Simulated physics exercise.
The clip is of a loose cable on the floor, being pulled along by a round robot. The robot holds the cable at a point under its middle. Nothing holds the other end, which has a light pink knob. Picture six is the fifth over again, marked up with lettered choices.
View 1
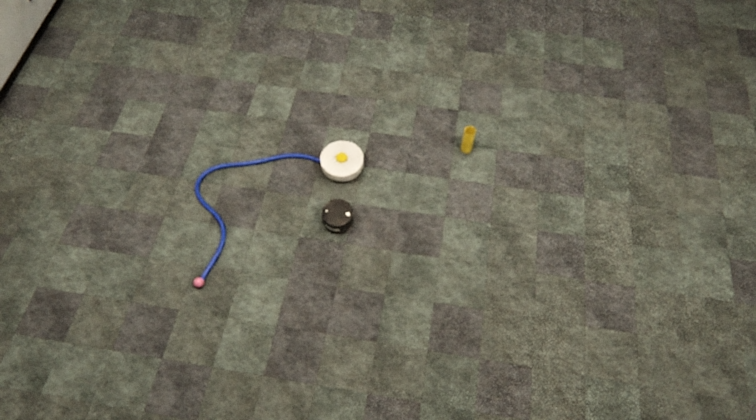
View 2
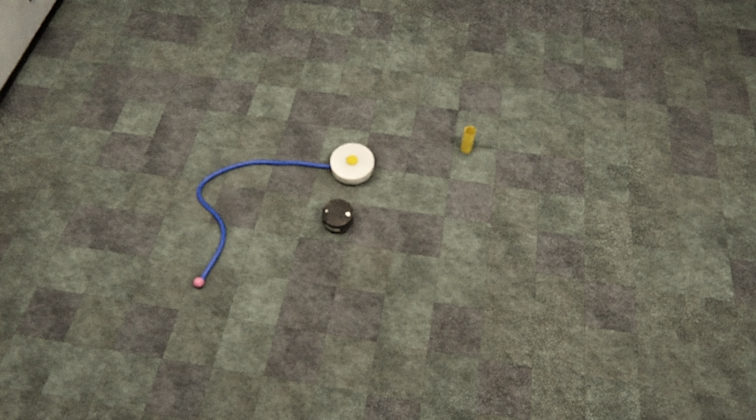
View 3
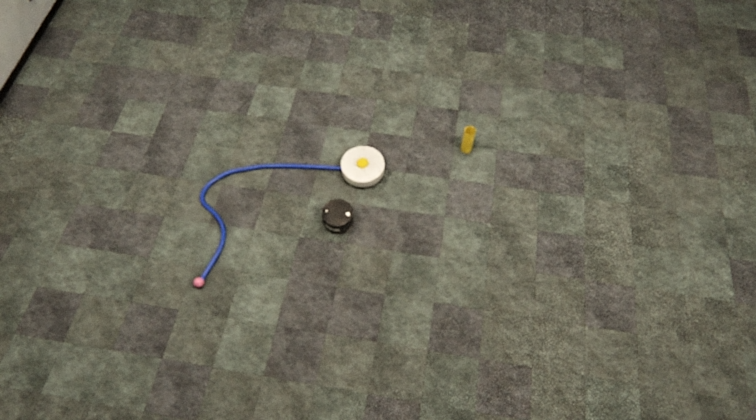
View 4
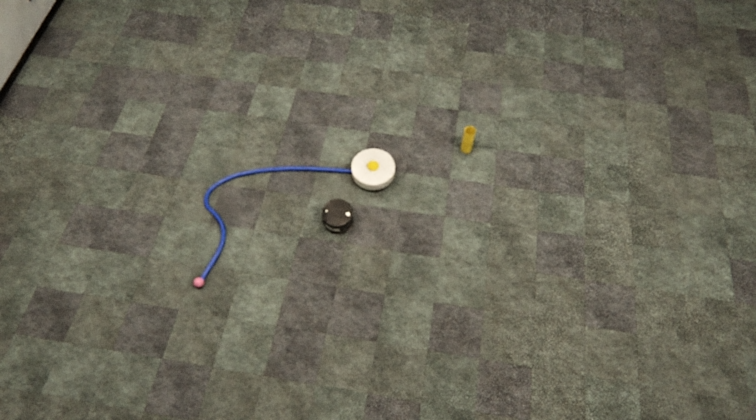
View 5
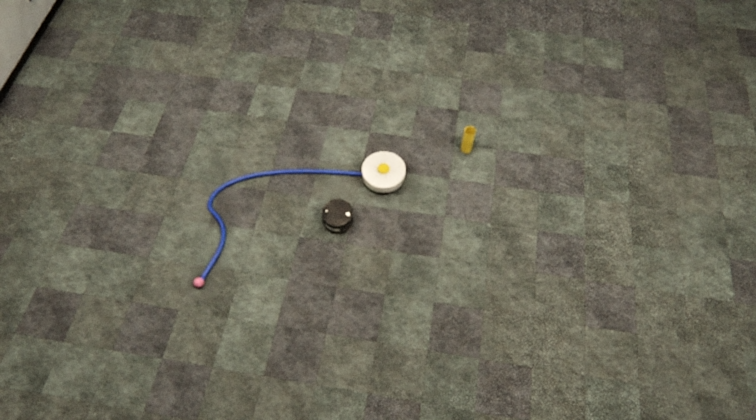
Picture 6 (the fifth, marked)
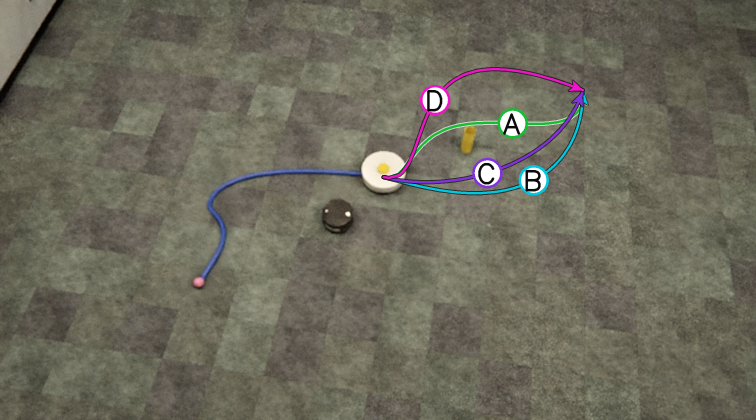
To begin with, a round white robot with a yellow center sits above a small black tub, joined to a curving blue cable with a pink knob at its far end. The robot slides a short way right and slightly down, drawing the cable's upper bend along, while the knob, tub and yellow post stay still.
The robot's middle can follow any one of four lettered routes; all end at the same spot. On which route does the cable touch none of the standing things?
Only D misses them all.
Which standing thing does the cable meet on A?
It meets the yellow post.
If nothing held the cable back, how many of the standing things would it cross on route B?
It sweeps one.
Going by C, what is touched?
It meets the black tub.
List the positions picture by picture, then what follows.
Robot (342, 162); free end (199, 283); black tub (338, 217), in the first picture.
Robot (352, 165); black tub (338, 217), in the second picture.
Robot (363, 167); free end (199, 283), in the third picture.
Robot (373, 170); yellow post (468, 140), in the fourth picture.
Robot (384, 173); black tub (338, 217); yellow post (468, 140); free end (199, 283), in the fifth picture.
On the copy, A from (384, 177) via (487, 123) to (583, 91); B from (384, 177) via (529, 182) to (583, 91); C from (384, 177) via (511, 165) to (582, 93); D from (384, 177) via (451, 82) to (583, 90).
On D. First, robot (432, 101), middle of the cable (328, 177), free end (215, 257).
Then, robot (511, 65), middle of the cable (404, 123), free end (301, 192).
Finally, robot (585, 86), middle of the cable (459, 111), free end (348, 159); nothing has been touched.
By contrast, A meets the yellow post; B meets the black tub; C meets the black tub.
